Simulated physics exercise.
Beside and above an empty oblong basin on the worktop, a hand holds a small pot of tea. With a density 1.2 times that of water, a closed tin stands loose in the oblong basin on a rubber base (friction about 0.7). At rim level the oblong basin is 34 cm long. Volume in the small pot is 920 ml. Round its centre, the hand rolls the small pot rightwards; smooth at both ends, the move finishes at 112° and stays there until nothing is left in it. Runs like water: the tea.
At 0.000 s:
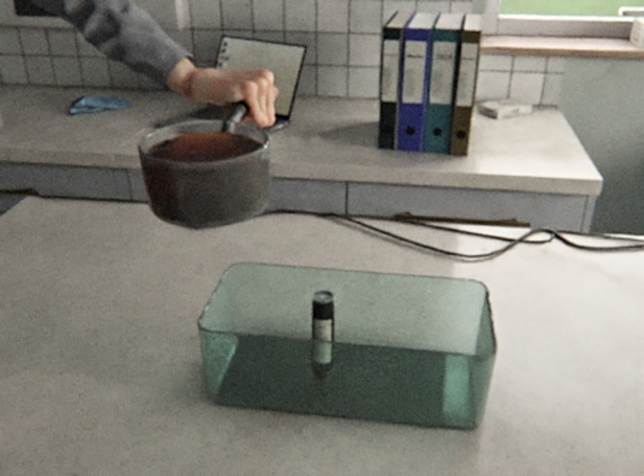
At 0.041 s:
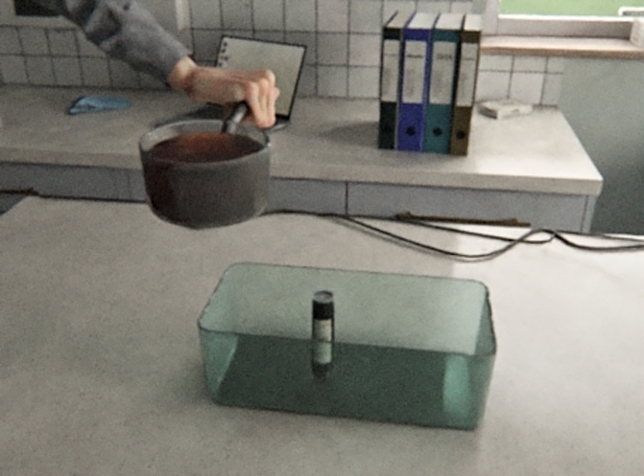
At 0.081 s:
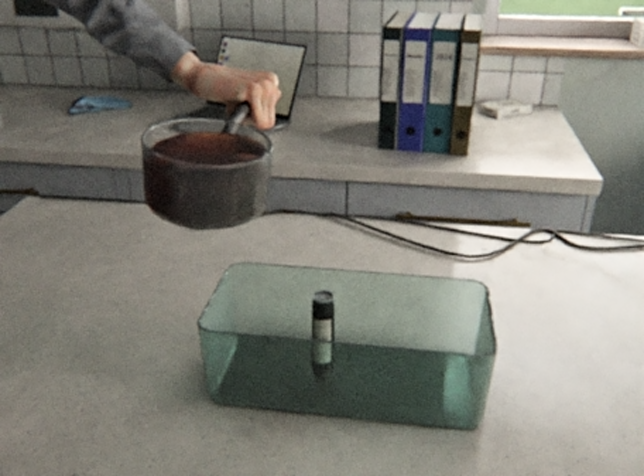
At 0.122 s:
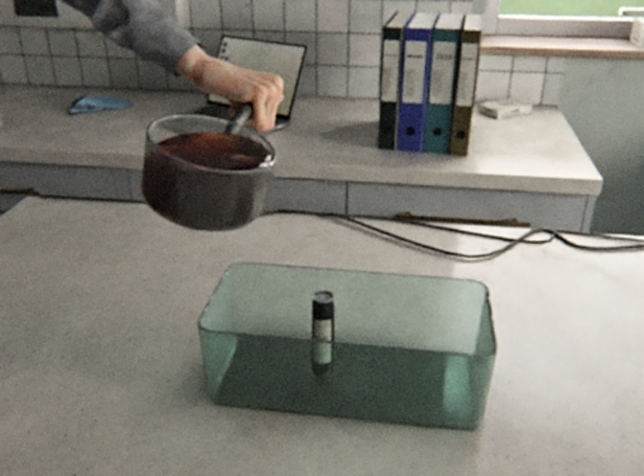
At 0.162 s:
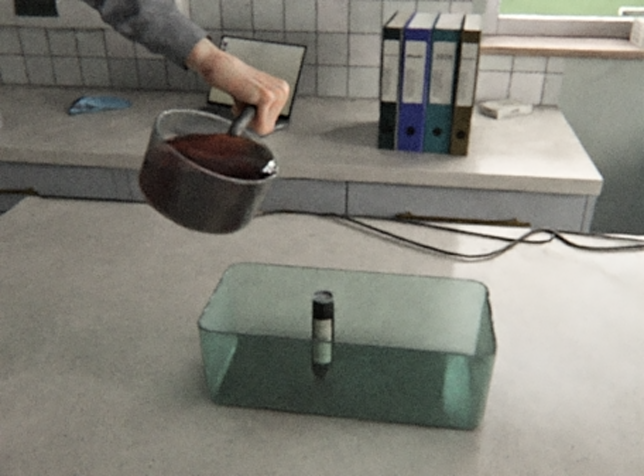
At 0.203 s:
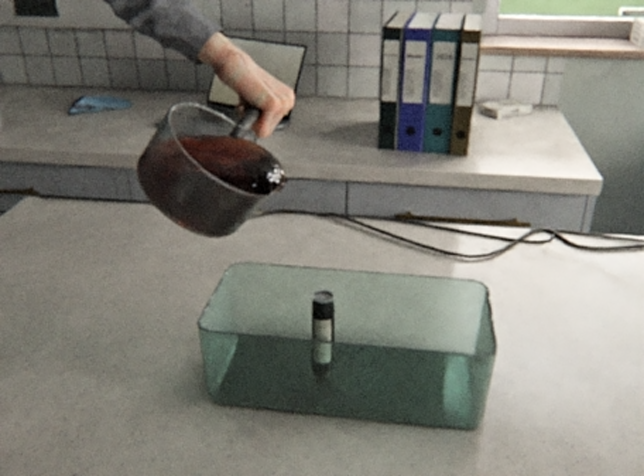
A hand held a small pot of dark reddish tea above and beside an empty, greenish oblong basin with a small closed container standing in it, then rolled the pot steadily rightwards.
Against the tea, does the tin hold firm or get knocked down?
It overbalances.
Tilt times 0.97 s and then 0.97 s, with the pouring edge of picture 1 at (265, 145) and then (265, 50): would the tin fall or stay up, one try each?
Run one: It does not tip. Run two: It does not tip.
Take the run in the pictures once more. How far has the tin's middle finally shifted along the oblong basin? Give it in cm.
It finishes around 10.0 cm from where it began.
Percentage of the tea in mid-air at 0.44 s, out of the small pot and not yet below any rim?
Around 52 percent.
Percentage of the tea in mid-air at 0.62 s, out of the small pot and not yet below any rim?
About 7 % of the total.
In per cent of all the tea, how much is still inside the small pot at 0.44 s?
I'd put it near 20 percent.
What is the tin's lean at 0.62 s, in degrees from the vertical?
Looks like some 0 degrees from vertical upright.
After 0.44 s the tilt is 108° and 19 per cent is still to pour; the tin stands where it began.
After 0.62 s the tilt is 112° and 3 per cent is still to pour; the tin stands 2 cm from where it began.
After 0.81 s the tilt is 112° and 0 per cent is still to pour; the tin leans 33°.
After 1.01 s the tilt is 112° and 0 per cent is still to pour; the tin lies on its side.
In the end the tin lies on its side.
